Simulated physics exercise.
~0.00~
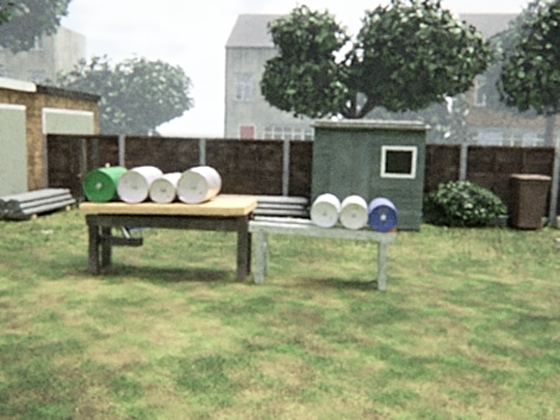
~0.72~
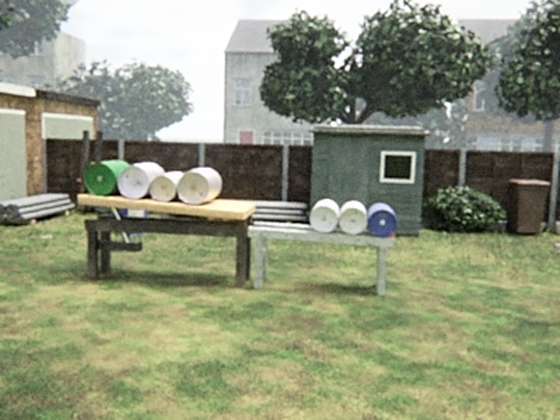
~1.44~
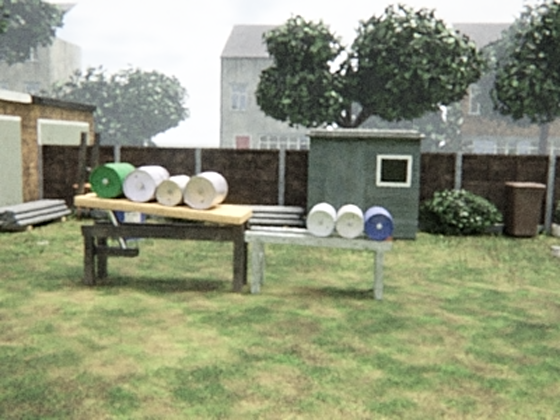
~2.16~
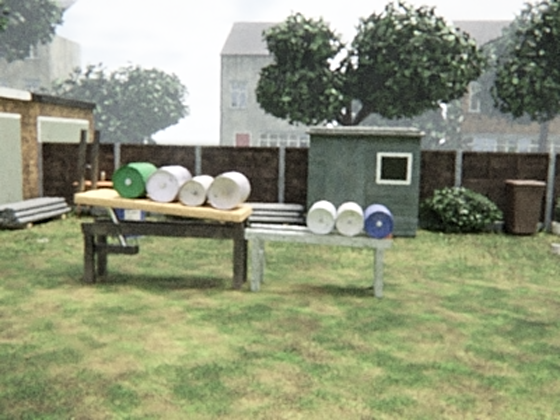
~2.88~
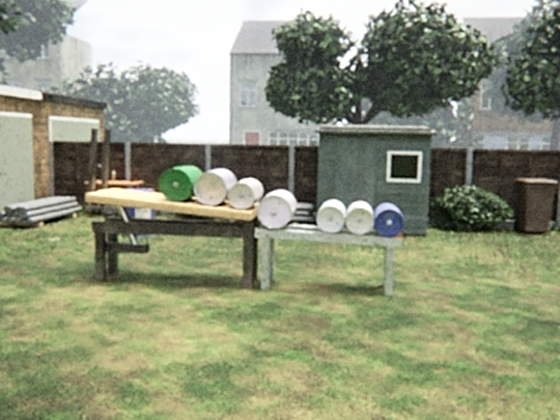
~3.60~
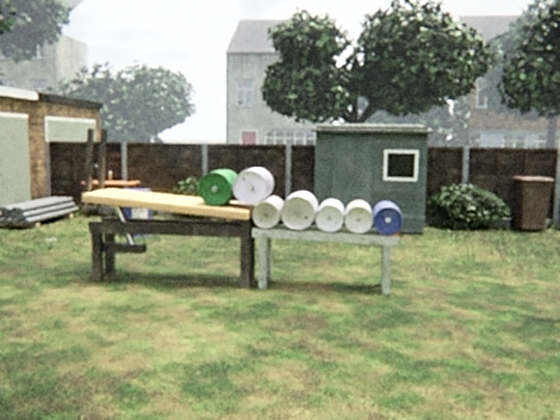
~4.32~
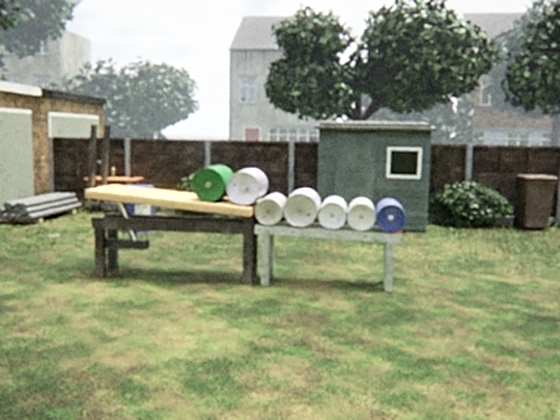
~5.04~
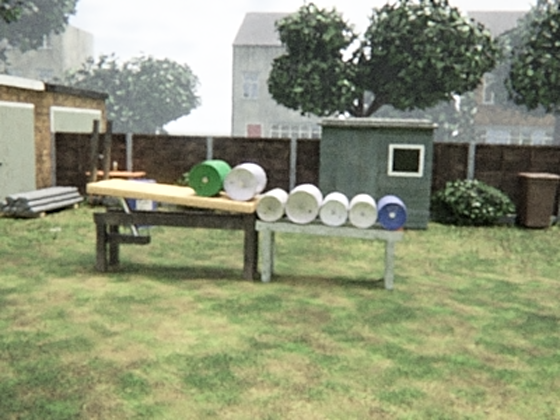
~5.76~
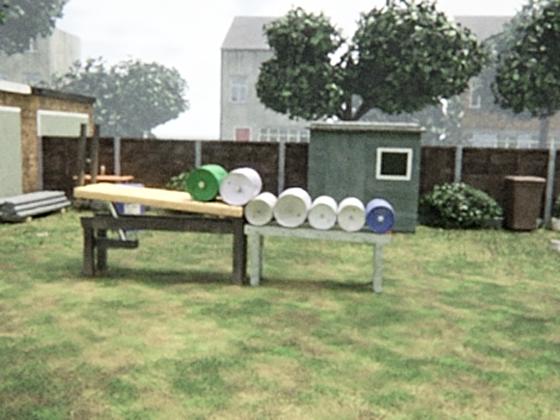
A wooden table in a grassy yard tilted to the right, and its green and white drums rolled along until two white ones joined the row on the lower bench, leaving the green and another white drum resting on the table.
